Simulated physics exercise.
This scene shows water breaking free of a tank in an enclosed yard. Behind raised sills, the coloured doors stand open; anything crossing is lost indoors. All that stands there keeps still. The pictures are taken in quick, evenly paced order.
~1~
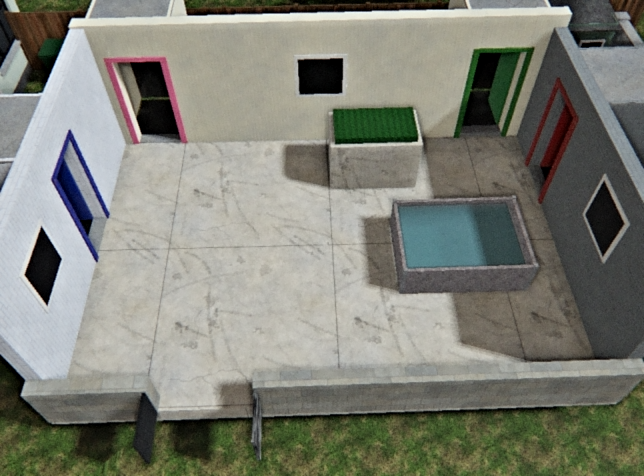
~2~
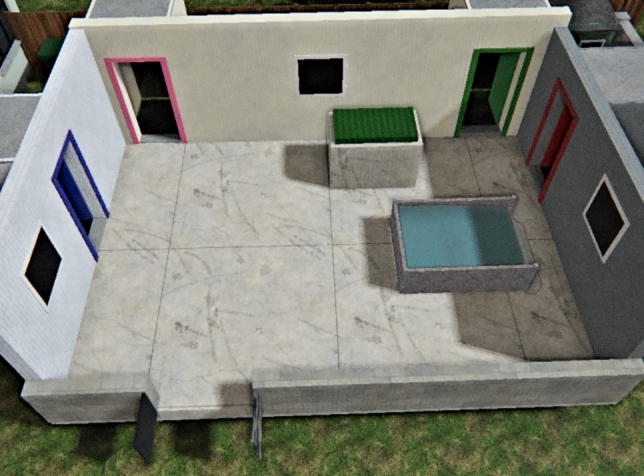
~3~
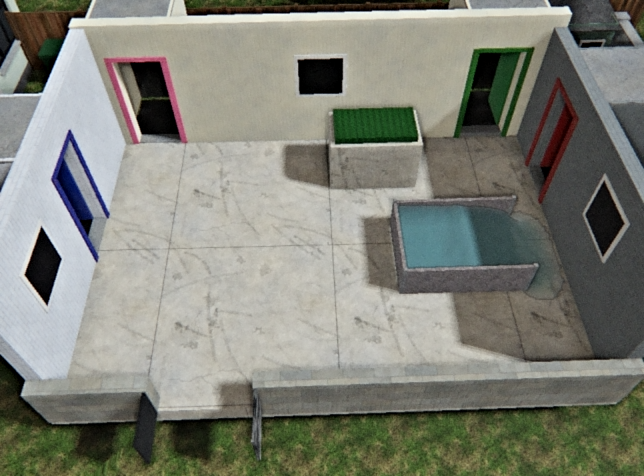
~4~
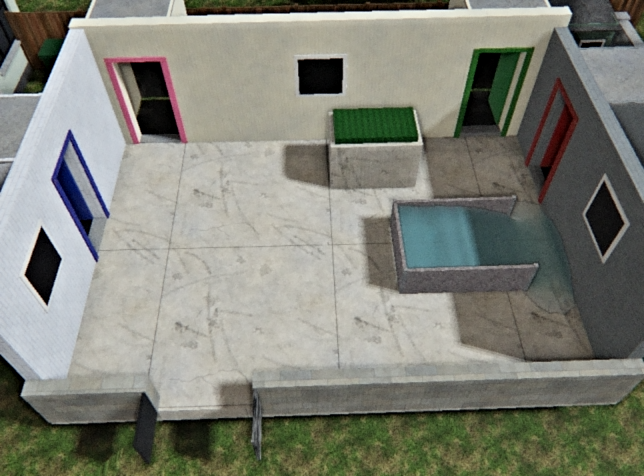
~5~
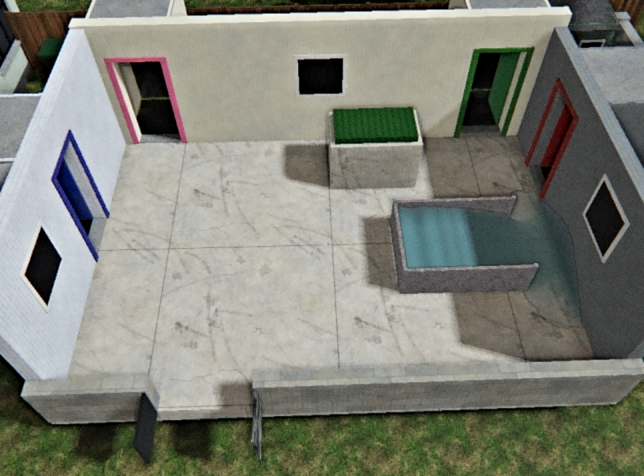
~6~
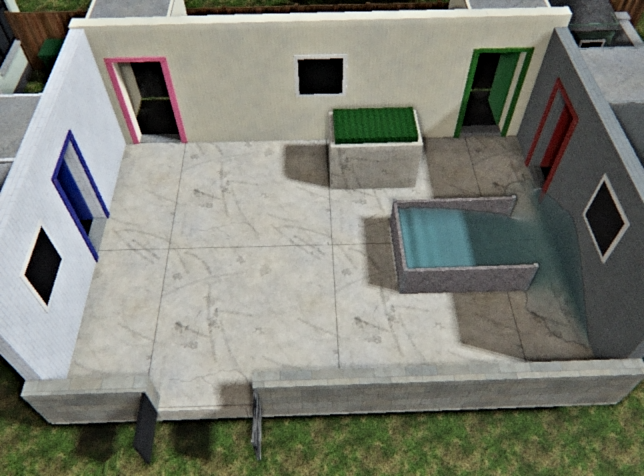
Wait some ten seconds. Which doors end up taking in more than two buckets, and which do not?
The pink door stays at two or below, the green door takes in more, the red door takes in more, the blue door stays at two or below.
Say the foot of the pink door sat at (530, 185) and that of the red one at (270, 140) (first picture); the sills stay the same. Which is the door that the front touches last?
Result: The blue door.
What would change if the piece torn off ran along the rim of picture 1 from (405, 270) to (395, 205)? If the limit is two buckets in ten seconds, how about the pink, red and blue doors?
As I see it, the pink door breaks the limit, the red door stays within bounds and the blue door breaks the limit.
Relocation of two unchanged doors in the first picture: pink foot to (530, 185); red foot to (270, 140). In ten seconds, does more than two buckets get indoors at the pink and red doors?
Pink: Gets flooded; red: Does not flood.
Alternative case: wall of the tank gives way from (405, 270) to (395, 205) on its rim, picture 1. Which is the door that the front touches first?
The door marked blue.
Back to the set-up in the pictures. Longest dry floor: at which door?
I'd go with the blue-painted one.
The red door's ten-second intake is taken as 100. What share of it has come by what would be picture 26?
It works out at roughly 65 percent of the ten-second total.
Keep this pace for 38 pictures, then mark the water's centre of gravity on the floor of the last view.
Roughly (406, 255) in the last picture.
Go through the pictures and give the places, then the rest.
In the first frame, the tank at (461, 235) is whole and still.
In the second frame, water pours out at (515, 248) and has run to a hidden place.
In the third frame, the front is at (524, 217), out from the gap at (515, 248).
In the fourth frame, water pours out at (514, 249) and has run to (540, 209).
In the fifth frame, the front is at (536, 195), out from the gap at (514, 249).
In the sixth frame, the front is at (587, 343), out from the gap at (514, 249).
A moment on, water covers 15 % of the floor; the pink door not reached, the green door not reached, the red door under two buckets in, the blue door not reached.
Next, water covers 20 % of the floor; the pink door not reached, the green door over two buckets in, the red door under two buckets in, the blue door not reached.
Then, water covers 40 % of the floor; the pink door not reached, the green door far over two buckets in, the red door over two buckets in, the blue door not reached.
Later, water covers 75 % of the floor; the pink door wet at the sill, nothing in, the green door far over two buckets in, the red door over two buckets in, the blue door not reached.
In the end, water covers 90 % of the floor; the pink door wet at the sill, nothing in, the green door far over two buckets in, the red door over two buckets in, the blue door wet at the sill, nothing in.
